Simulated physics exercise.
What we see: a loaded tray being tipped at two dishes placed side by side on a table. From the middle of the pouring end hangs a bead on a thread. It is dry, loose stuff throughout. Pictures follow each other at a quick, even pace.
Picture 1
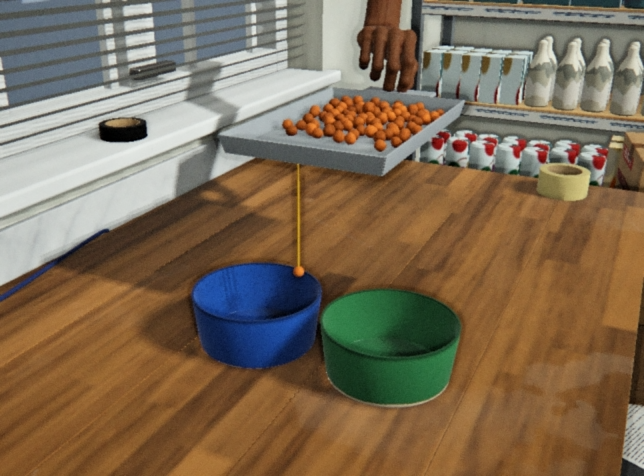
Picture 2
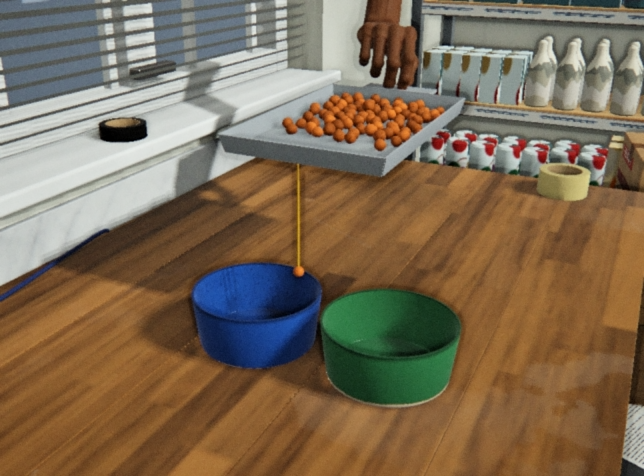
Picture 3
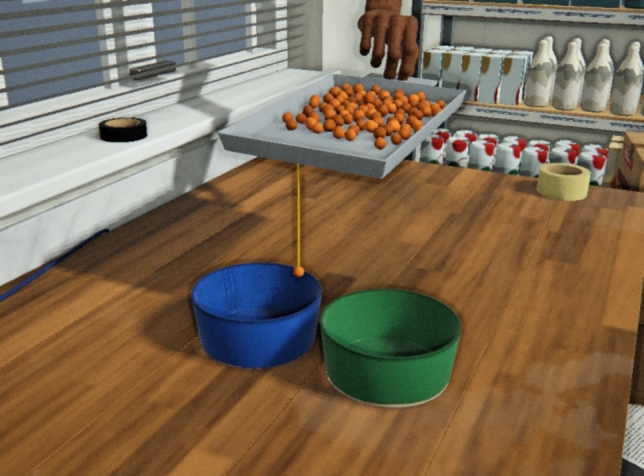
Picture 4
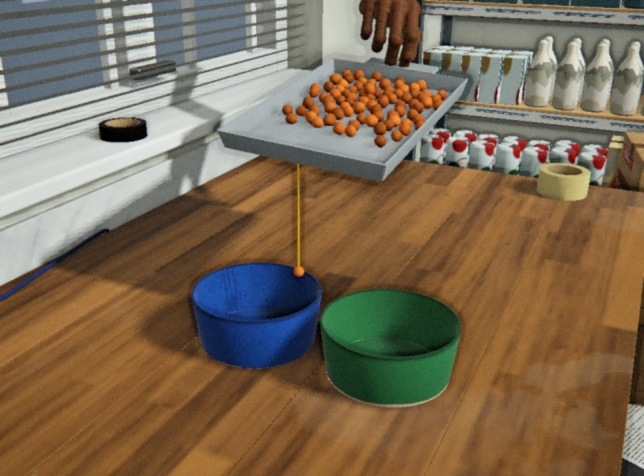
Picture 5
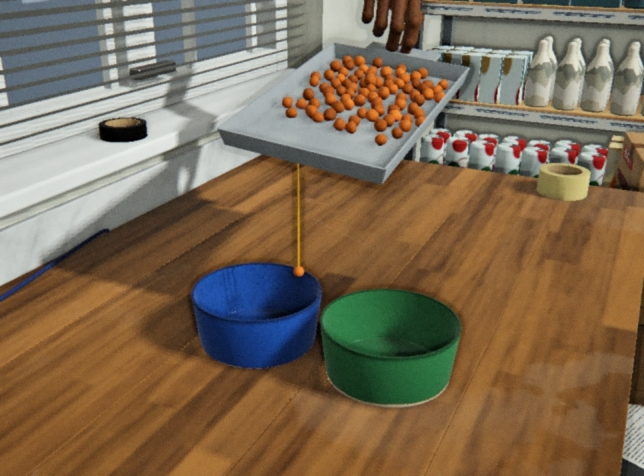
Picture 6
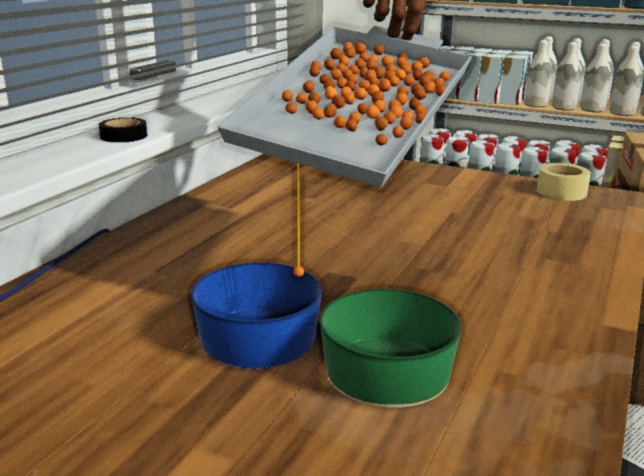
At the start, a grey tray of small orange balls sits nearly level above a blue dish and a green dish, a bead hanging still on a thread. A dark hand behind it then raises the far edge steadily, and the tray tilts more steeply, its near right corner lowest, the balls still on it.
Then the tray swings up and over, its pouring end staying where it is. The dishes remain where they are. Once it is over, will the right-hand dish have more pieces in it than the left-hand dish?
Going by this, it mostly spills to the right of the two.
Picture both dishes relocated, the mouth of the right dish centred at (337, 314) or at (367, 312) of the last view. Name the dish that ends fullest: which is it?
Try 1: The dish at right. Try 2: The dish at right.
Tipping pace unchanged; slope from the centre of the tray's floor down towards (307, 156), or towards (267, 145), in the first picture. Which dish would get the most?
Try 1: The left-side dish; try 2: The left-side dish.
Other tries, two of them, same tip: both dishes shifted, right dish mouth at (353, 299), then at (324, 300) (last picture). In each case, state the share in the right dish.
The first try yields 90% and the second yields 70%.
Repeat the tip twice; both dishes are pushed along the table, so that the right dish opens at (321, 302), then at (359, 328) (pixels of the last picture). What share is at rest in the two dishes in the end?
Try 1: Some 70 %; try 2: Some 90 %.
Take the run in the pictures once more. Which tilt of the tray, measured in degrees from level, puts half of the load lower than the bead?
About 105° of tilt.
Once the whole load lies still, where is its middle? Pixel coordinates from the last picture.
Last view, centre at rest - approx. (379, 366).
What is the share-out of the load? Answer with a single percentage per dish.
Left dish: 0 %, right dish: 90 %.
Just after the last frame, tray tipped steeply; almost all on the tray; about a tenth in the right dish; just a few in the air.
A moment on, tray tipped right over; roughly half on the tray; roughly a quarter in the right dish; just a few outside both; roughly a quarter in the air.
Further on, tray tipped past a quarter turn; almost all in the right dish; about a tenth outside both.
When it is over, tray tipped past a quarter turn; almost all in the right dish; not one in the left dish; about a tenth outside both.
